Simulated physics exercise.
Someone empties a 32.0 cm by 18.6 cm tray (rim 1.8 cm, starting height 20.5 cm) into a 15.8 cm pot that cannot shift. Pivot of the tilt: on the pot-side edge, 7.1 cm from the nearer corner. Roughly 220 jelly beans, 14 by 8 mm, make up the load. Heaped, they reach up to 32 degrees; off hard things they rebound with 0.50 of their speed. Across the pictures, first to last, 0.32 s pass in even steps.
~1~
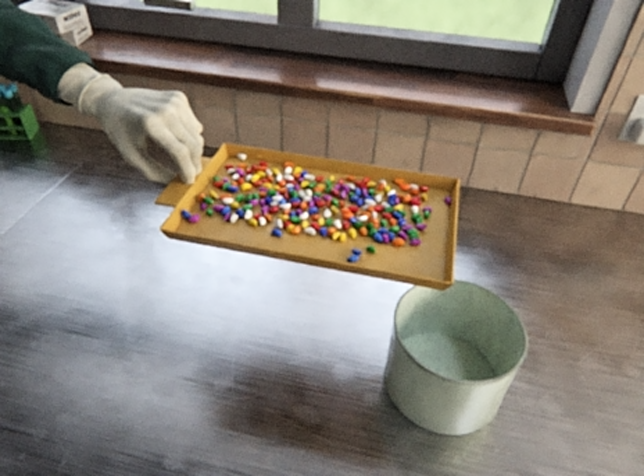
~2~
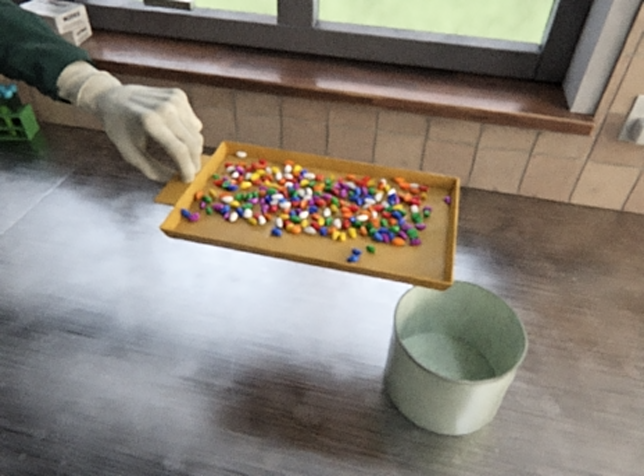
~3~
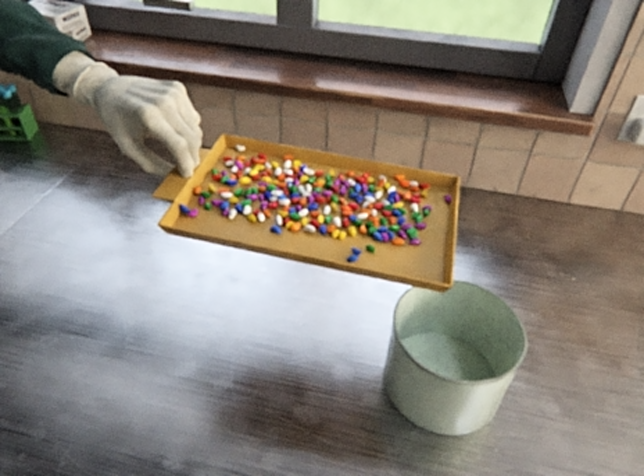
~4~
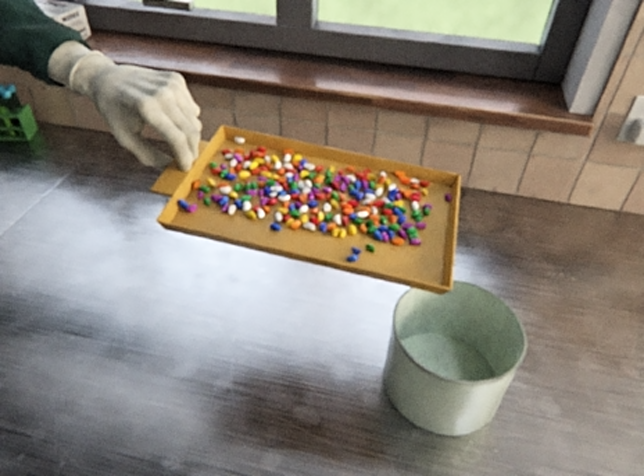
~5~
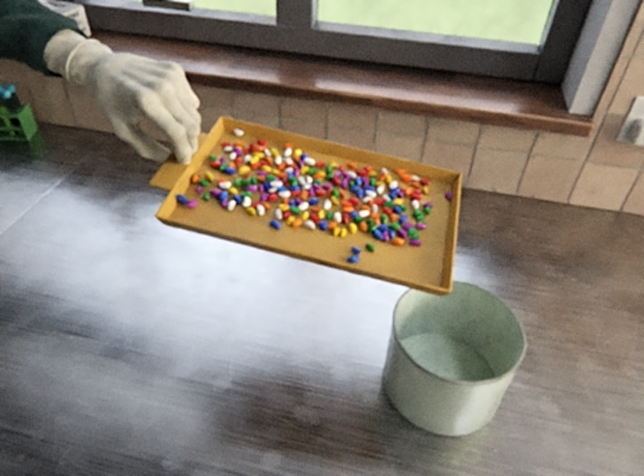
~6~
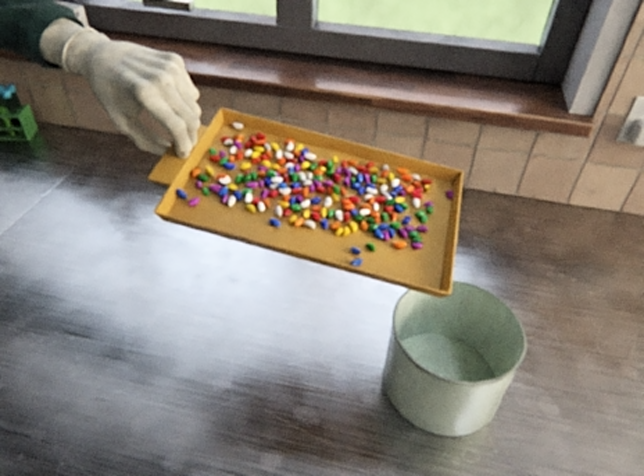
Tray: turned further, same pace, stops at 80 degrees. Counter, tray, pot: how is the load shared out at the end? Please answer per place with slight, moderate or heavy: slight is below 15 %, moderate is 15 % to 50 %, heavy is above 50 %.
Per place: Counter moderate, tray slight, pot heavy.
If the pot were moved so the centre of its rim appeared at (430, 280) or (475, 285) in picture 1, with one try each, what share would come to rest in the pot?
Around 5 per cent, then around 0 per cent.
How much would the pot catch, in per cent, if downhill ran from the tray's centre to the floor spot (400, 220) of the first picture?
My best guess is some 30 per cent.
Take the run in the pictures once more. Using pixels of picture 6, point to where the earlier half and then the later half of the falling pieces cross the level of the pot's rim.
Roughly (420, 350) to start, and after that (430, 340).
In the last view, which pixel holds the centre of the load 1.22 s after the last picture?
Somewhere about (403, 265) in the last view.
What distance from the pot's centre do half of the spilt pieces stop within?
Roughly 18 cm.
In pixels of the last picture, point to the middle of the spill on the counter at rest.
At rest, its centre lies at about (361, 464).
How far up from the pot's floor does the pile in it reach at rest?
It reaches roughly 2.0 cm.
Then, 0.73 s after the last picture, tilt 44 degrees; the tray holds 100 %, the pot 0 %.
Then, 1.22 s after the last picture, tilt 65 degrees; the tray holds 90 %, the pot 5 %.
Then, 1.77 s after the last picture, tilt 80 degrees; the tray holds 10 %, the pot 70 %.
In the end, counter 20 %, tray 0 %, pot 80 %.
